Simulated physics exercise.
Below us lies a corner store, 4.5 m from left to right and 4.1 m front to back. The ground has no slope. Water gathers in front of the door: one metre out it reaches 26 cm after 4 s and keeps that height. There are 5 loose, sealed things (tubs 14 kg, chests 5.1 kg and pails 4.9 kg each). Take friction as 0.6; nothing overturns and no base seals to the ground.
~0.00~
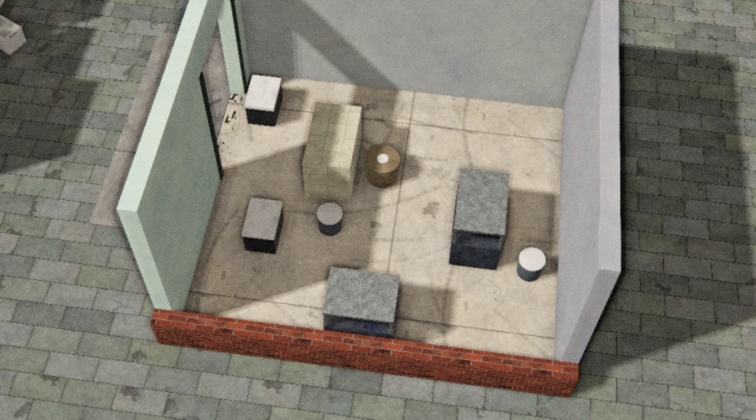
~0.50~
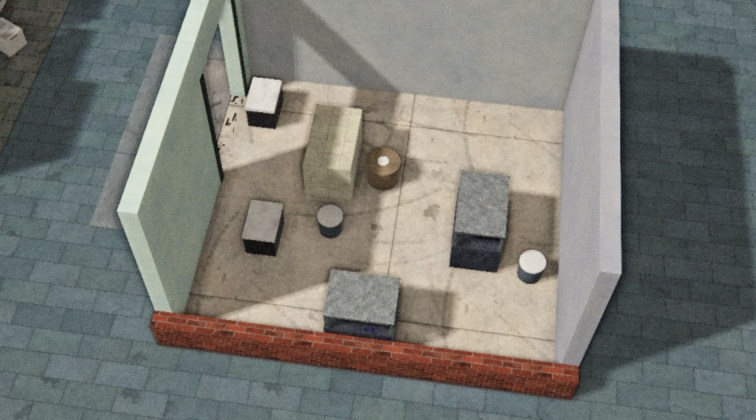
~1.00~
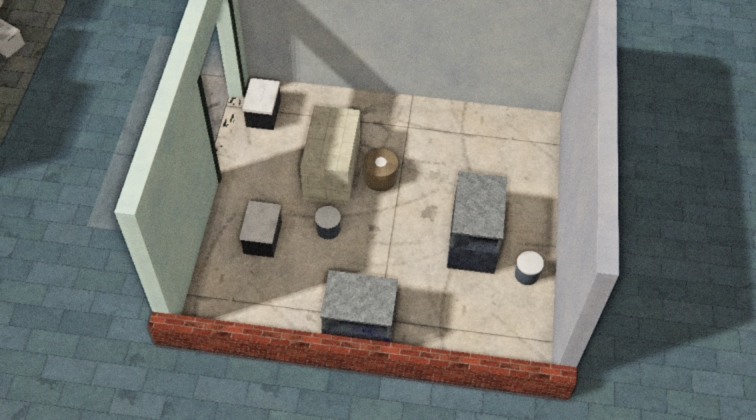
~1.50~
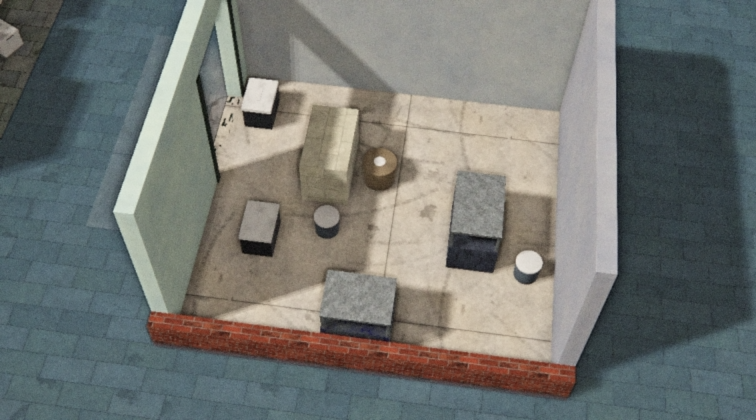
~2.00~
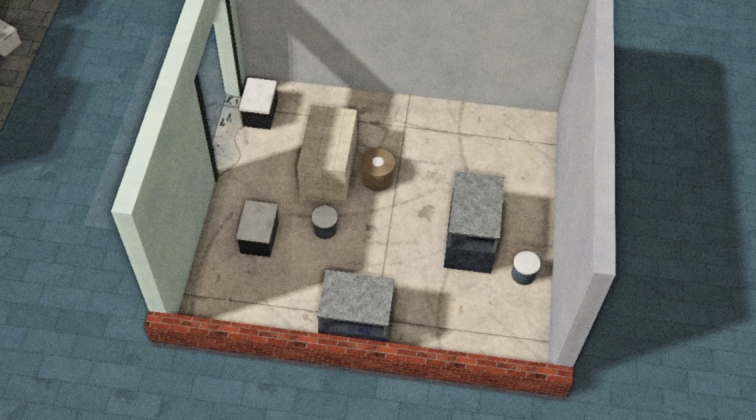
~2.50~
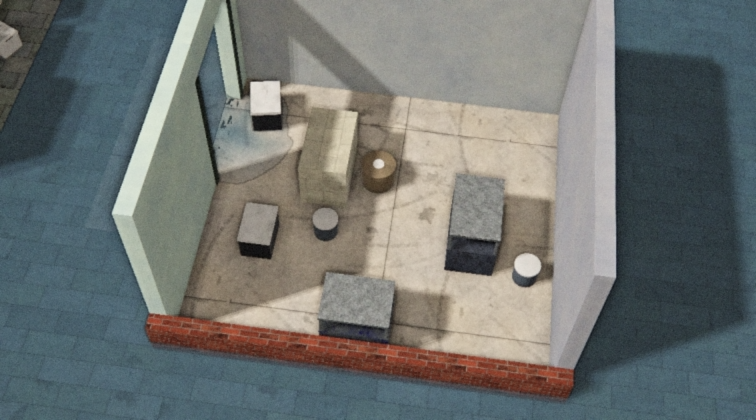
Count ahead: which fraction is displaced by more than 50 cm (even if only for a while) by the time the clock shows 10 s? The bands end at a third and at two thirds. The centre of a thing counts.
That comes to one to two thirds.
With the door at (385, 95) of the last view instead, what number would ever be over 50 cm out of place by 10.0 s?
Then 4.
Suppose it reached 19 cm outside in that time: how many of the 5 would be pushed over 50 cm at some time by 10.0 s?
Then 3.
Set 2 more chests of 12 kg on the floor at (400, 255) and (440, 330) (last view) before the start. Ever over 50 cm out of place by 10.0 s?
In that order: Under, under.
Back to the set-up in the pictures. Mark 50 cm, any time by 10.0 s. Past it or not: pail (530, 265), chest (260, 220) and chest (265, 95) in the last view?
In that order: More, past it, over.
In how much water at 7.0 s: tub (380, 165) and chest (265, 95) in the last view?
Roughly 0 and 7 cm.
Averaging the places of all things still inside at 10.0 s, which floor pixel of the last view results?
Near (356, 269).
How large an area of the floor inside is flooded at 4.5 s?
Some 6.5 m2.
After 3.5 s 1 of 5 are over 50 cm from their spots; 0 afloat.
After 4.5 s 1 of 5 are over 50 cm from their spots; 1 afloat.
After 7.0 s 2 of 5 are over 50 cm from their spots; 2 afloat.
After 10.0 s 3 of 5 are over 50 cm from their spots, and 3 have been at some point; 3 afloat.
